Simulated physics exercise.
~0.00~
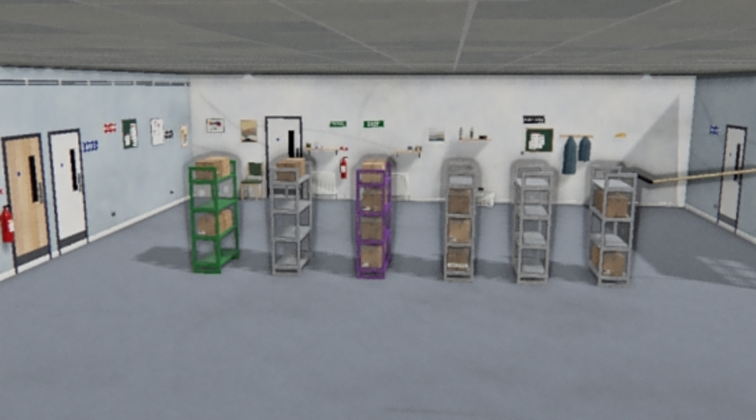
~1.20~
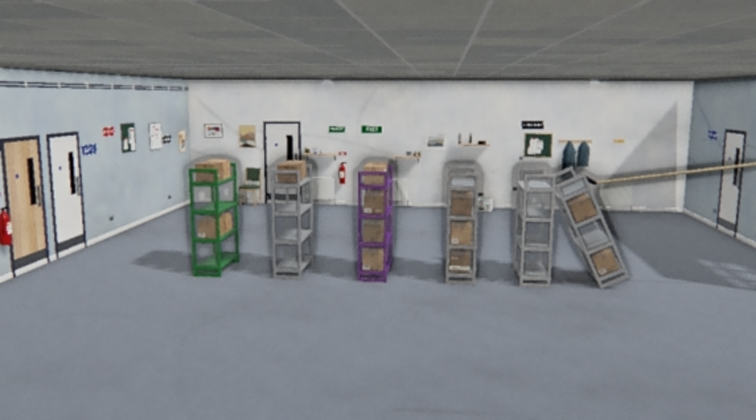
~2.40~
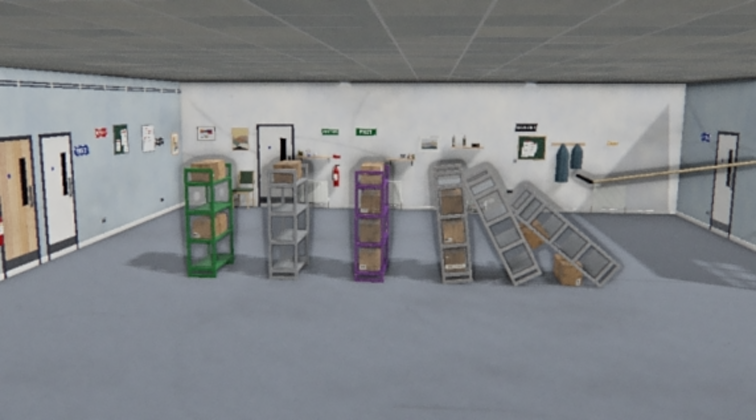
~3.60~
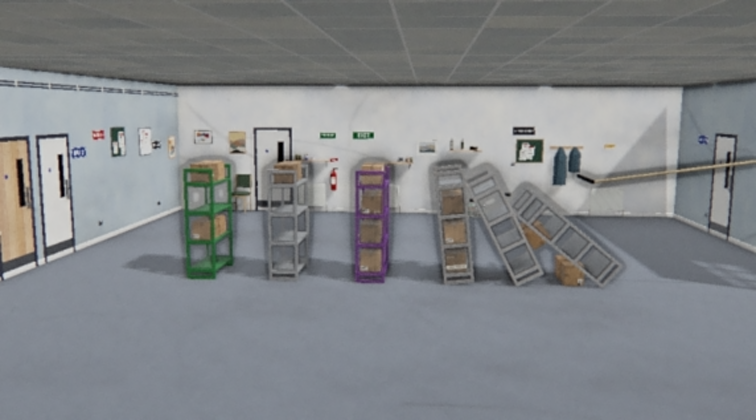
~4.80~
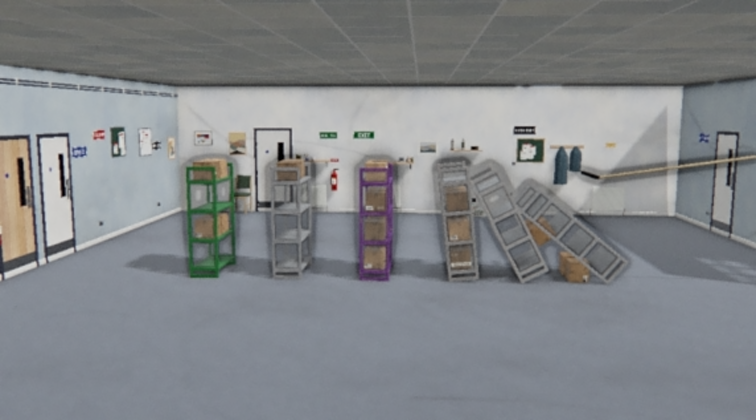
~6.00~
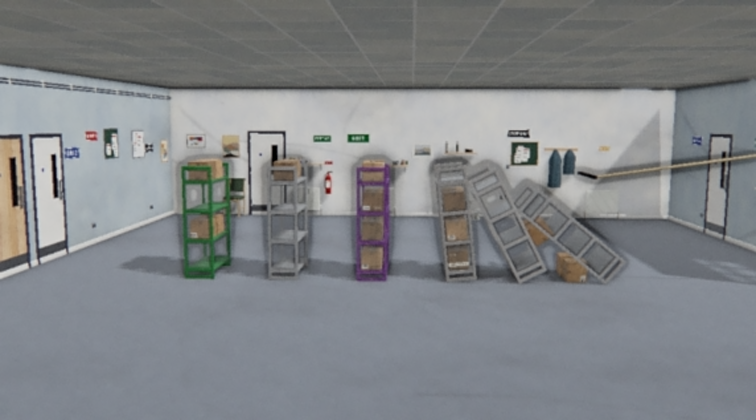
A long pole reaches in from the right of a pale room with a grey floor, seen from the front as the view drifts slightly sideways. Six tall shelving units stand in a row, green at far left, purple third and the others grey, most holding brown cartons. The rightmost unit tips left into its neighbour, which leans over against the next grey unit. Cartons slip from the first unit towards the floor. The leaning pair comes to rest there, propped at slants, while the other four, green and purple included, stay standing.
